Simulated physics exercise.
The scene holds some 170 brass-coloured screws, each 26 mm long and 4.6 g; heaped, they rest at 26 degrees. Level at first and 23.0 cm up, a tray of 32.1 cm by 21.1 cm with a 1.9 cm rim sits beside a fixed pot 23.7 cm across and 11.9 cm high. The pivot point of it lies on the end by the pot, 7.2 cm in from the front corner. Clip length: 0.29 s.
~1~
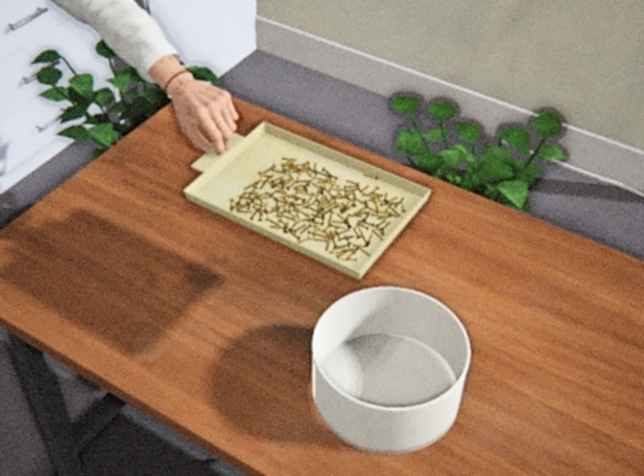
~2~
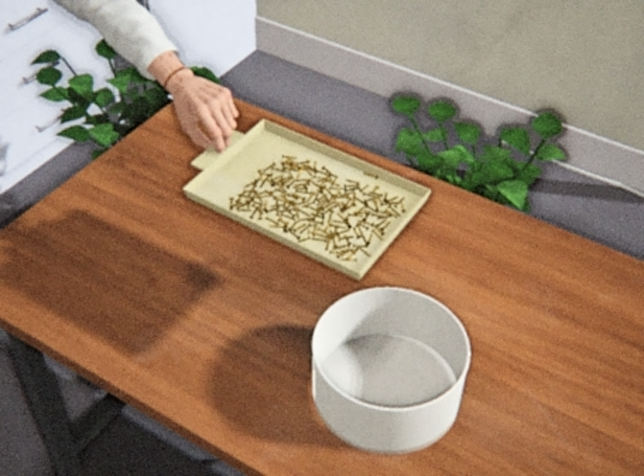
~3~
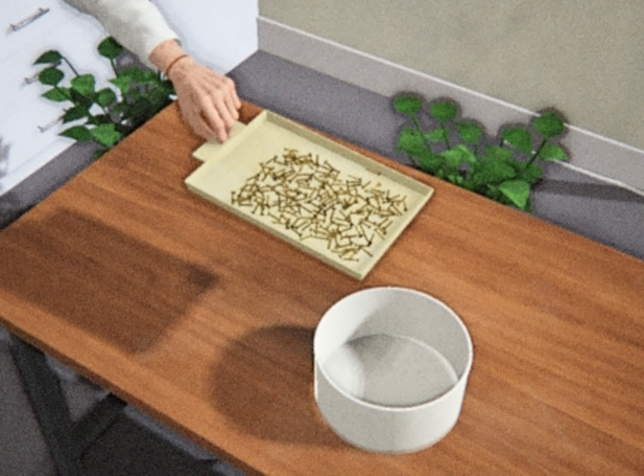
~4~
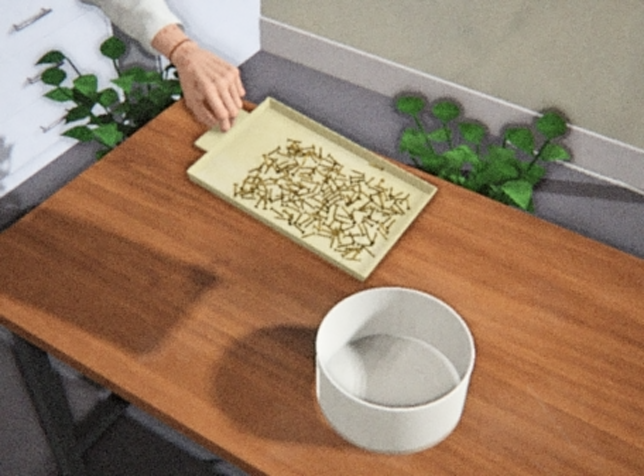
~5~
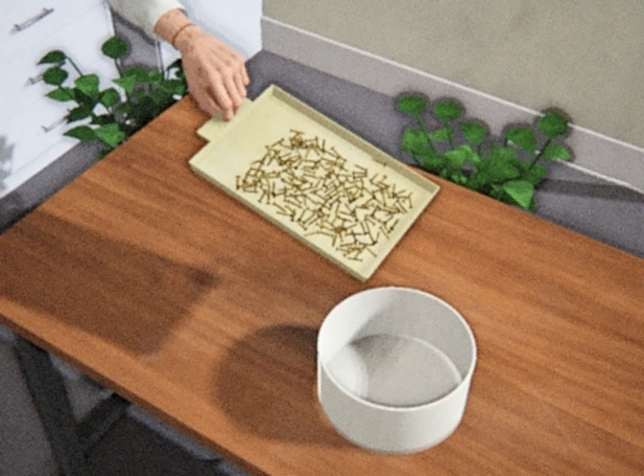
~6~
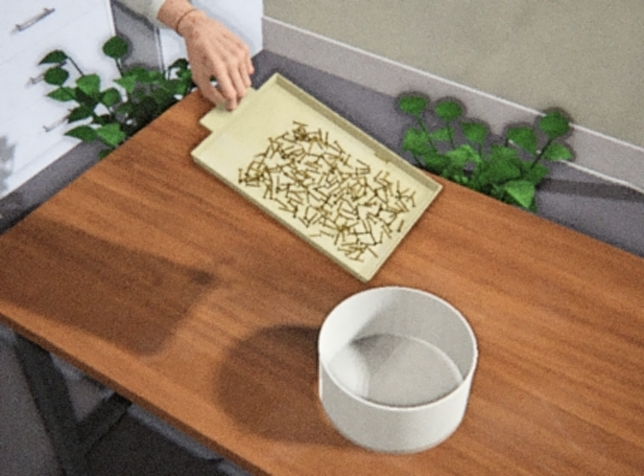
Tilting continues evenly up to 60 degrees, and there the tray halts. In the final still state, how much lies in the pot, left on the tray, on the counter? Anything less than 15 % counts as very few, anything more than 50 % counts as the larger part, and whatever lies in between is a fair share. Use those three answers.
Pot: The larger part. Tray: A fair share. Counter: Very few.
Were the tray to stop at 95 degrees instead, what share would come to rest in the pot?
I'd put it at close to 95 per cent.
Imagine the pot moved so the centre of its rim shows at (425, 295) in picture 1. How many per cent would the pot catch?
The share would be some 40 per cent.
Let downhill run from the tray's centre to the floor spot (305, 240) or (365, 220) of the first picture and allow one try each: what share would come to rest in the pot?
Roughly 25 % for the first direction, roughly 20 % for the second.
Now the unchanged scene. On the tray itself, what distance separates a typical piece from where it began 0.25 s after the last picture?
It has moved some 4 cm from its start.
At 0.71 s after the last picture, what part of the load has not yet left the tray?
Roughly 50 percent of the load, I'd say.
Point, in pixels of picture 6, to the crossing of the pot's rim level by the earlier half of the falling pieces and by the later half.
First near (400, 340), then at (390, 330).
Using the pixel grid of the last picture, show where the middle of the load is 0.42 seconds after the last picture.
I'd put it close to (374, 235).
Then, 0.25 s after the last picture, tilt 39 degrees; the tray holds 100 %, the pot 0 %.
Then, 0.42 s after the last picture, tilt 53 degrees; the tray holds 100 %, the pot 0 %.
Then, 0.71 s after the last picture, tilt 60 degrees; the tray holds 50 %, the pot 30 %.
In the end, pot 65 %, tray 35 %, counter 0 %.
